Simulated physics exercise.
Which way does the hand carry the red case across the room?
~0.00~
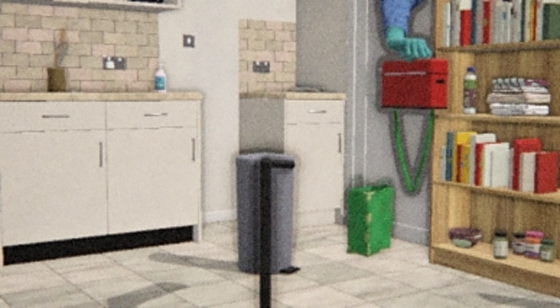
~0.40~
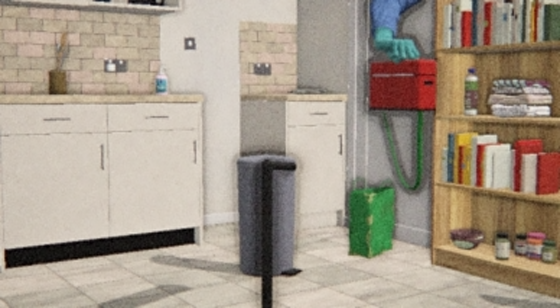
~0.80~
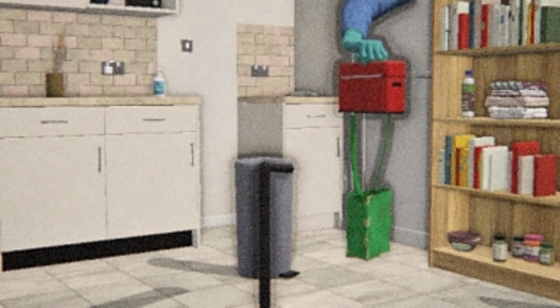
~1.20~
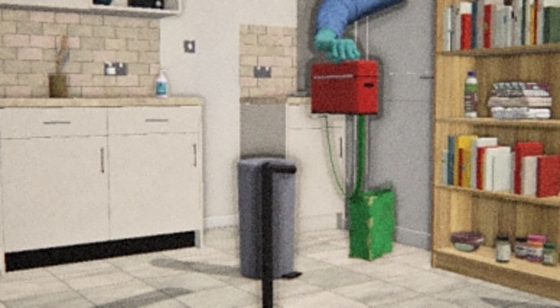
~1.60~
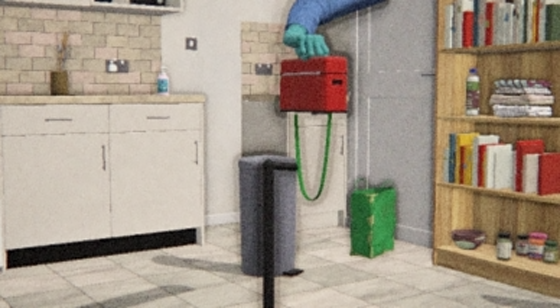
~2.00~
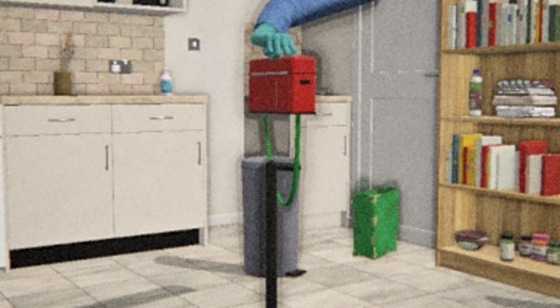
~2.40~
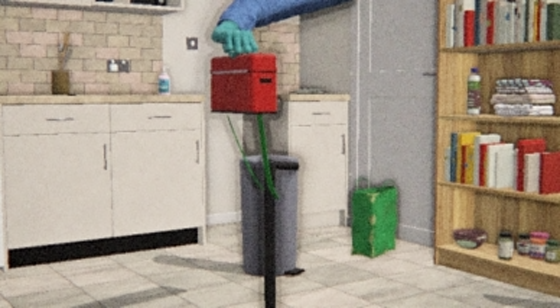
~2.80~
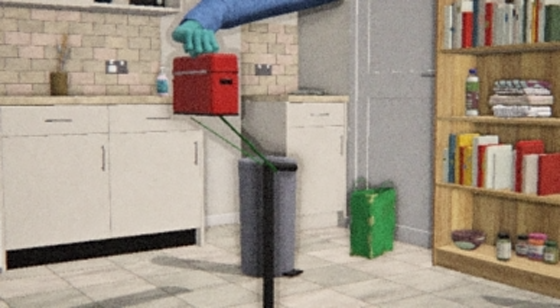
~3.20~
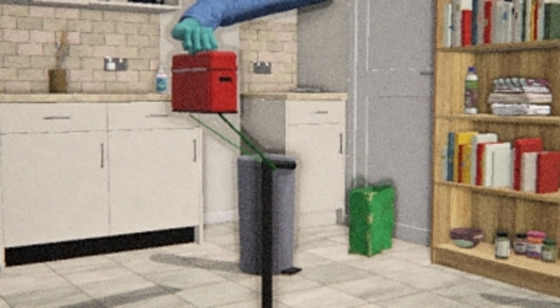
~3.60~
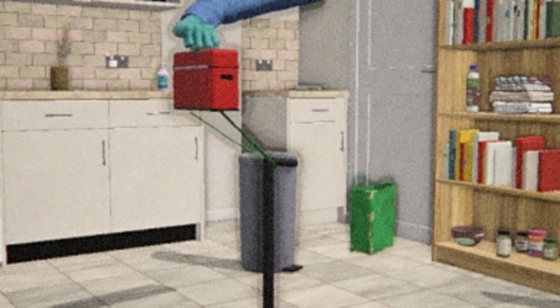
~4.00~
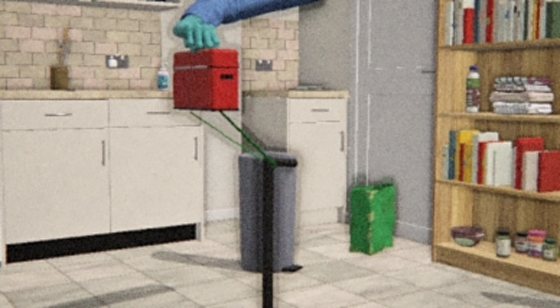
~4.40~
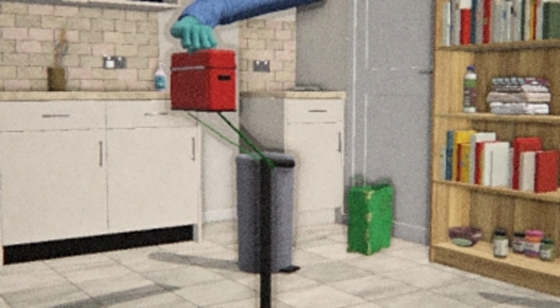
The hand carries the red case to the left, past the dark post, before it stops.
